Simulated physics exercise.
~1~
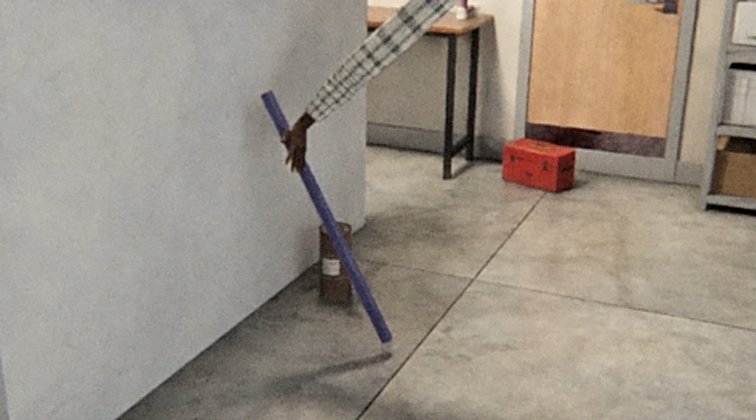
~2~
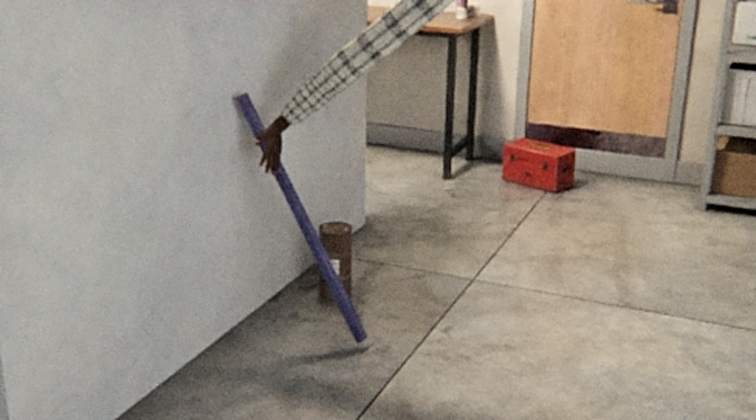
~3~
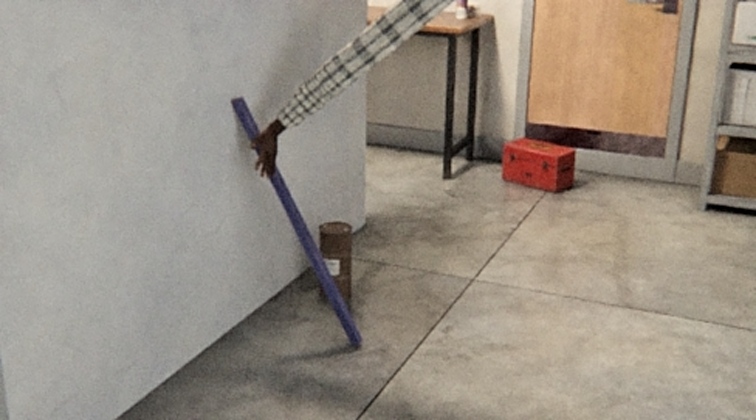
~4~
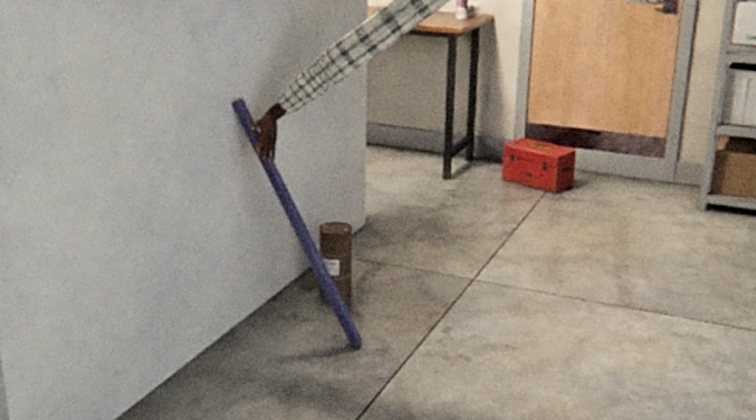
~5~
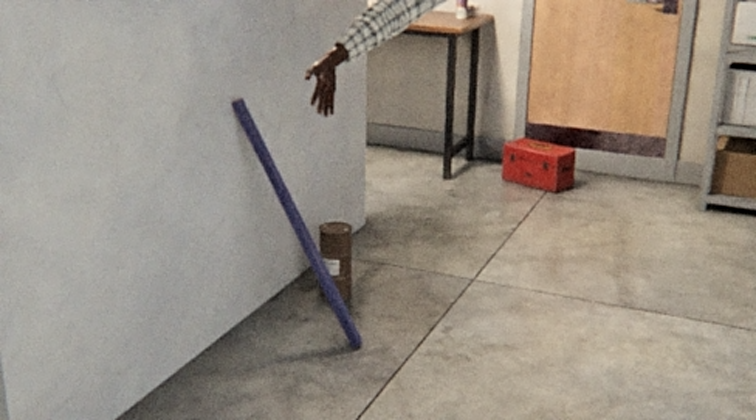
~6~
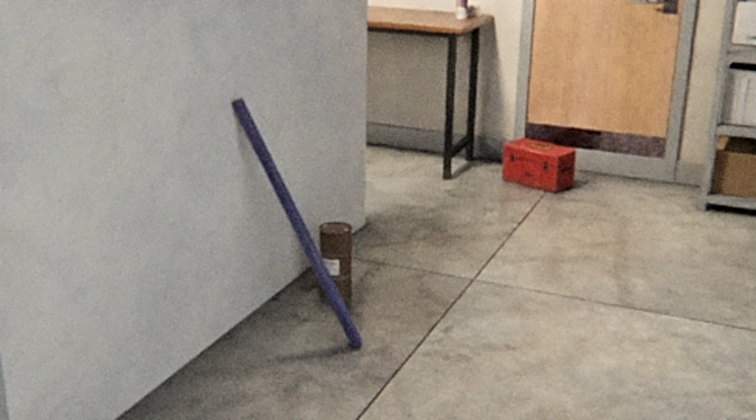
A blue pole, held near its top by a hand in a plaid sleeve, is tilted toward a pale wall, its lower end just above a concrete floor. The hand moves it left and lowers it slightly until its foot meets the floor and its upper end rests against the wall. A brown canister stands behind it, with a red box farther back near a wooden door. The fingers loosen, and the hand draws back up to the right and leaves the view. The pole stays leaning where it was set, and the canister remains upright in its place.
